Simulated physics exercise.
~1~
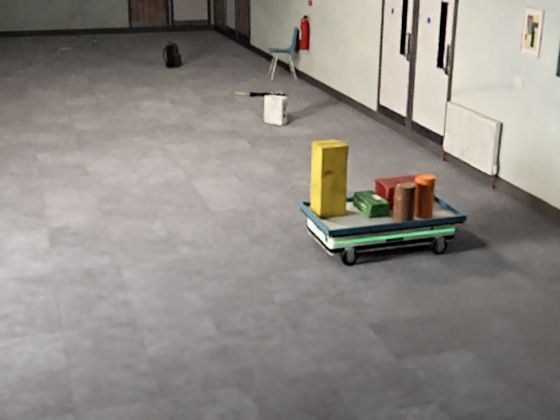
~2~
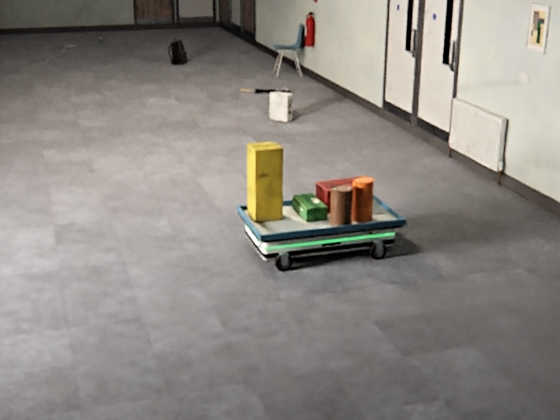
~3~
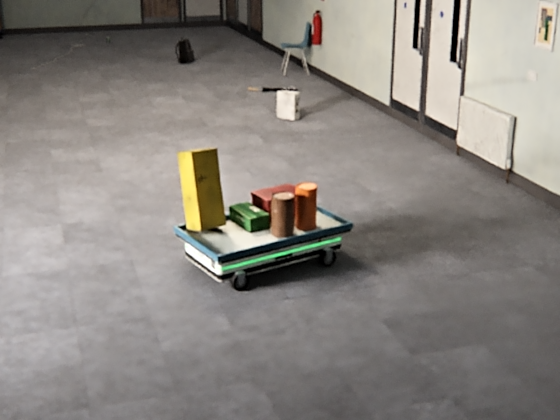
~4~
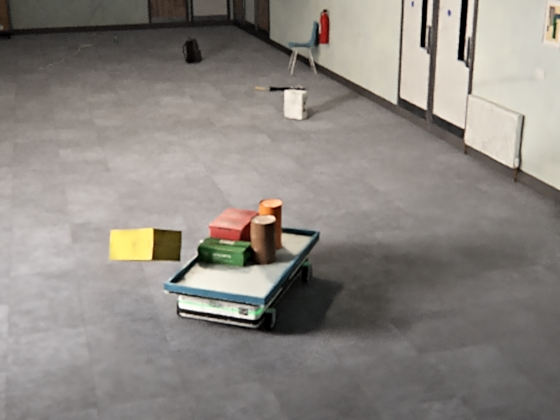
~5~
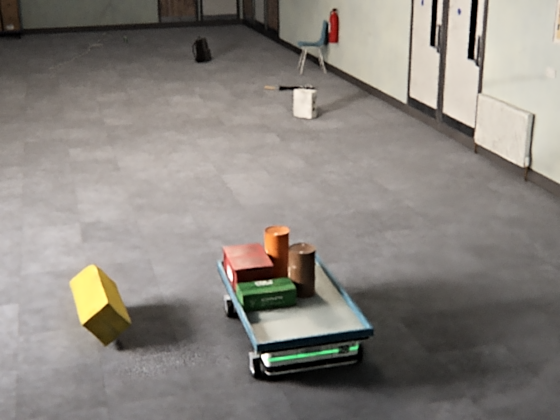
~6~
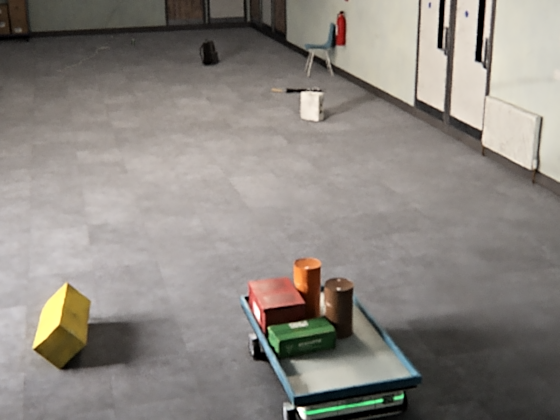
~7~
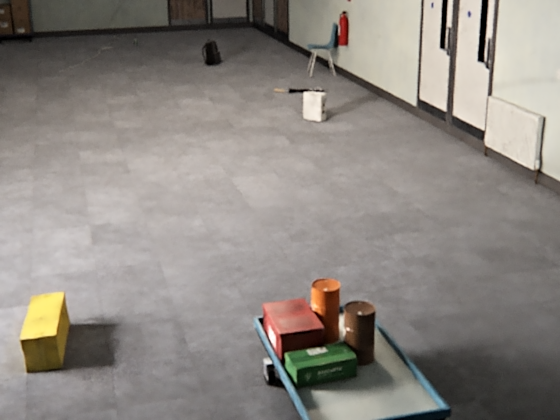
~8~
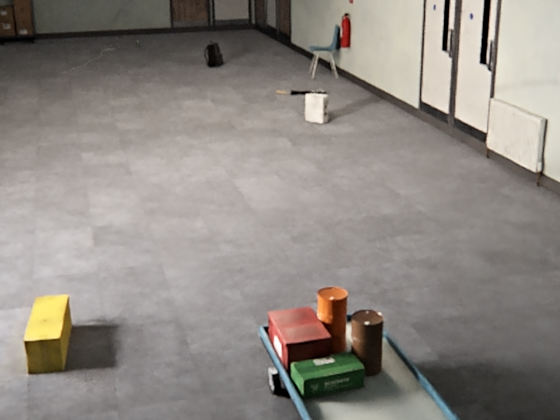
At first, a low cart with a blue rim rolls leftward across a gray floor, carrying an upright yellow box, a red tote, a green parcel, and orange and brown canisters. As the cart begins to curve toward the viewer, the tall yellow box leans left. It then tips over the edge and drops off the cart, tumbling onto the floor. The cart keeps turning and rolls down toward the lower right, its other cargo still aboard. Finally, the yellow box rests on its side at lower left, while both canisters stand upright beside the tote and parcel on the deck.
